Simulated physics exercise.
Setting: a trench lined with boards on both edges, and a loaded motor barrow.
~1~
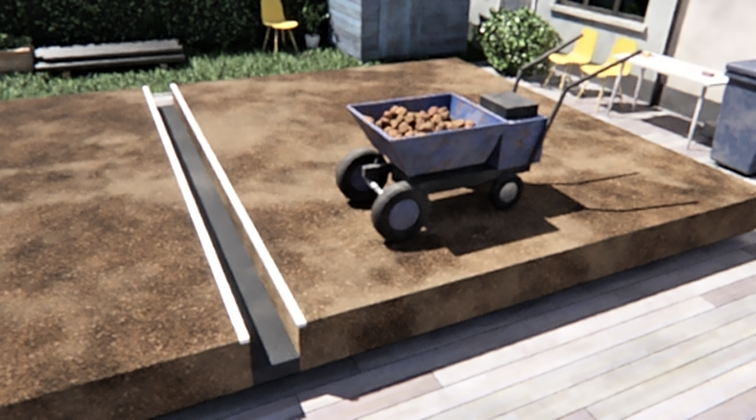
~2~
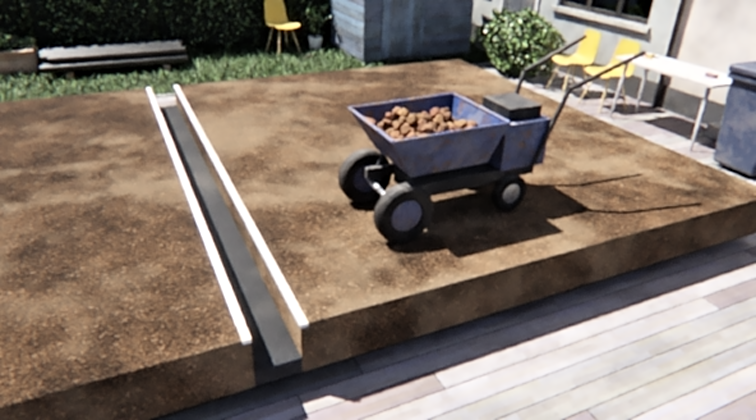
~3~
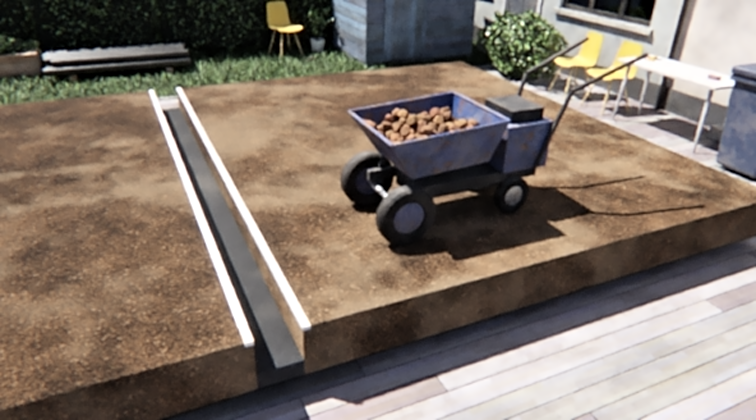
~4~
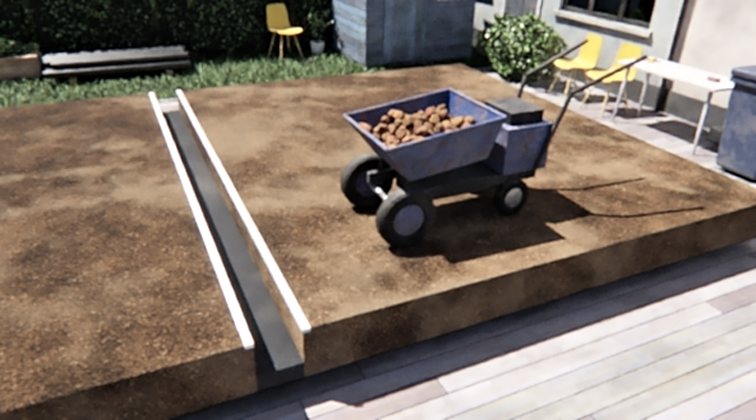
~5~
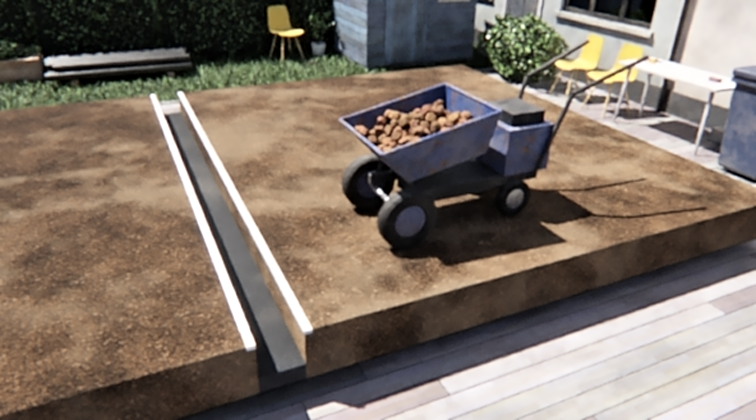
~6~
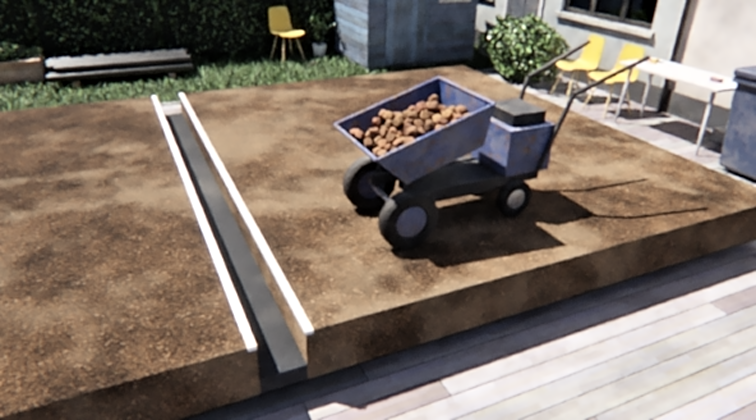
A blue motor barrow loaded with reddish-brown clods stands right of centre on a raised bed of brown soil, seen from above at an angle. To its left runs a narrow, dark-bottomed trench edged with pale boards, with grass and yellow chairs behind and pale decking in front. The view shifts very slightly, then the skip tilts gradually forward to the left, its load leaning with it, while the wheels stay put.
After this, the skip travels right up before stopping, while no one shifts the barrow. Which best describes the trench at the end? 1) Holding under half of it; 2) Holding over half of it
Option 1: Holding under half of it.
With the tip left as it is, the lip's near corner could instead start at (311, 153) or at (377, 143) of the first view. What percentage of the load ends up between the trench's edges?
40 % then 50 %.
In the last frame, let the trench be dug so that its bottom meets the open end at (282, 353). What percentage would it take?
Estimated share: Approx. 30 per cent.
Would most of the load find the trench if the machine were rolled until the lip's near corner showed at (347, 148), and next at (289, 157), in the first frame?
Place one: The greater share; place two: The lesser share.
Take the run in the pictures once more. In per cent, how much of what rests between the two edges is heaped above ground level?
Some 0 per cent.
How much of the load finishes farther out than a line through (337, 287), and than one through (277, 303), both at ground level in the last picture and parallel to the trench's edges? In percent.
80 % and 30 %.
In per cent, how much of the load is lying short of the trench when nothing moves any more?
65 %.
Soon after the last picture, skip tipped steeply; all in the skip.
A little later, skip tipped steeply; most in the skip; a small part short of the trench; a stray few falling.
Later still, skip tipped right over; about a quarter in the skip; about half short of the trench; about a quarter in or heaped over the trench; a stray few beyond it.
By the end, skip tipped right over; about two thirds short of the trench; about a third in or heaped over the trench; a stray few beyond it.
